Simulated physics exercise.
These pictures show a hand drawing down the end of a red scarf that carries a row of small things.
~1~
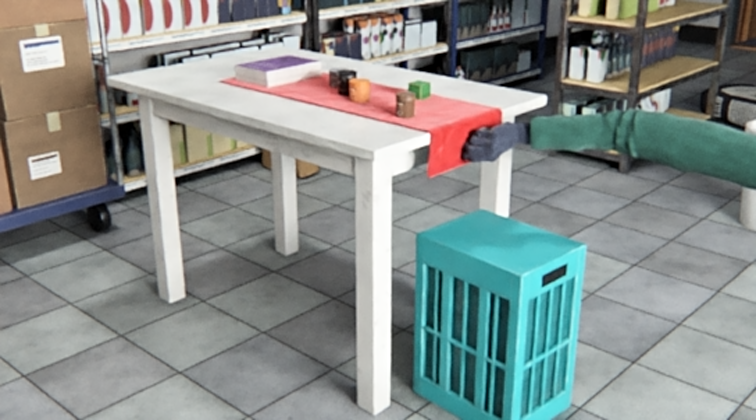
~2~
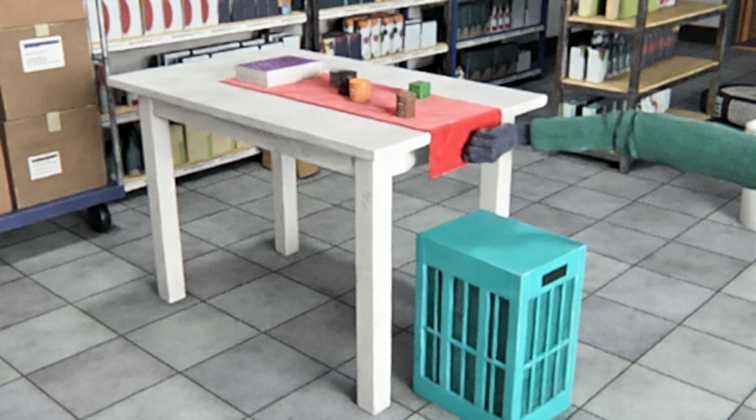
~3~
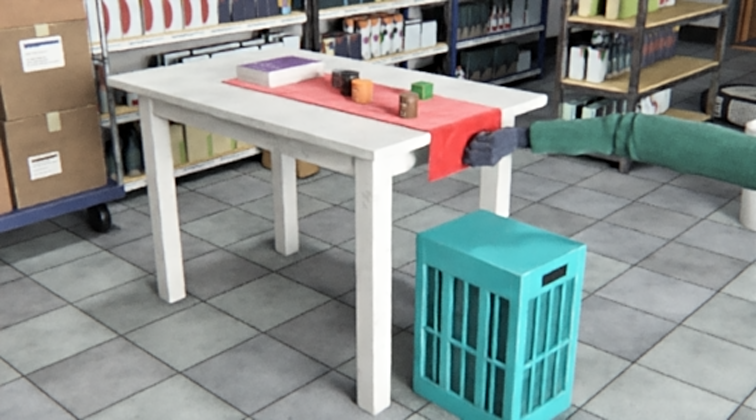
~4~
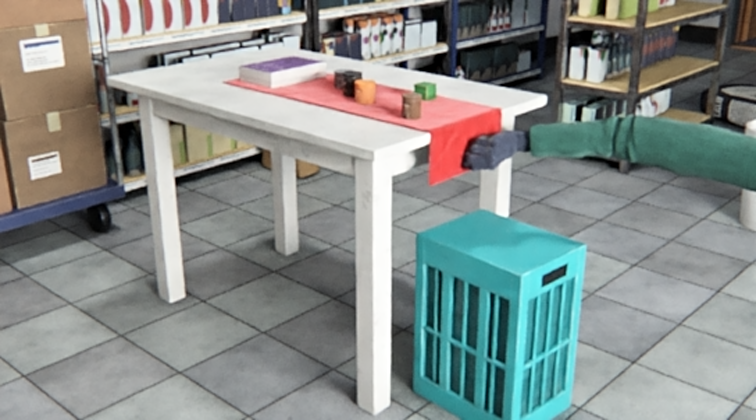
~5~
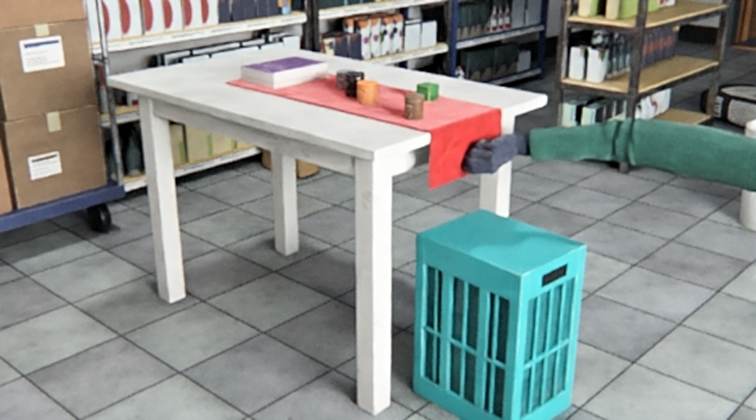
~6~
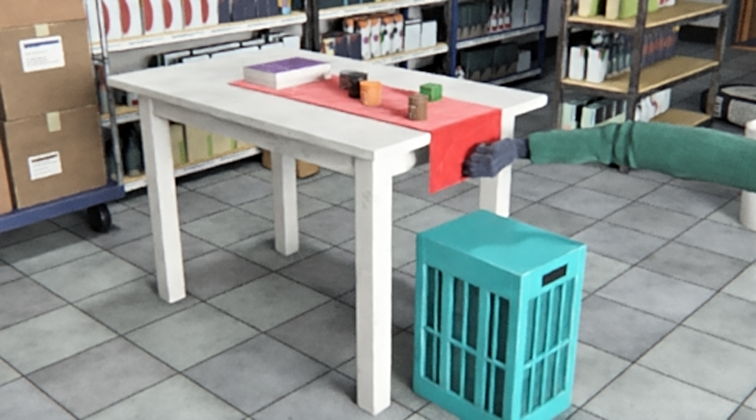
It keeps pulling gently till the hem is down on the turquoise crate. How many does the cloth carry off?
It carries off one.
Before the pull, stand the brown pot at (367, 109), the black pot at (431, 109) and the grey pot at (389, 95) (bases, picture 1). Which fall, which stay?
The brown pot stays on, the black pot tumbles off, the grey pot survives.
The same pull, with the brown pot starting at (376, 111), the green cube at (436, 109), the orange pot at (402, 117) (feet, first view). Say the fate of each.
The brown pot remains up, the green cube comes down, the orange pot tumbles off.
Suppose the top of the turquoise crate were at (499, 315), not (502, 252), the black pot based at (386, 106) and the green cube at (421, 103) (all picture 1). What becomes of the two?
The black pot comes down; the green cube comes down.
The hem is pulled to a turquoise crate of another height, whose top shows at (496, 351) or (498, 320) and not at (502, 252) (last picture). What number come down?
Over the edge go 4 and 3.
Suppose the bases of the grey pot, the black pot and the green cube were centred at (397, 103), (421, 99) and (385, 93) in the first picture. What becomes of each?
The grey pot stays on; the black pot keeps its place on top; the green cube does not fall.
A little later, hem near (466, 209); all still up.
Next, hem on the crate; brown pot gone.
When it is over, hem on the crate; brown pot gone. The answer is one.
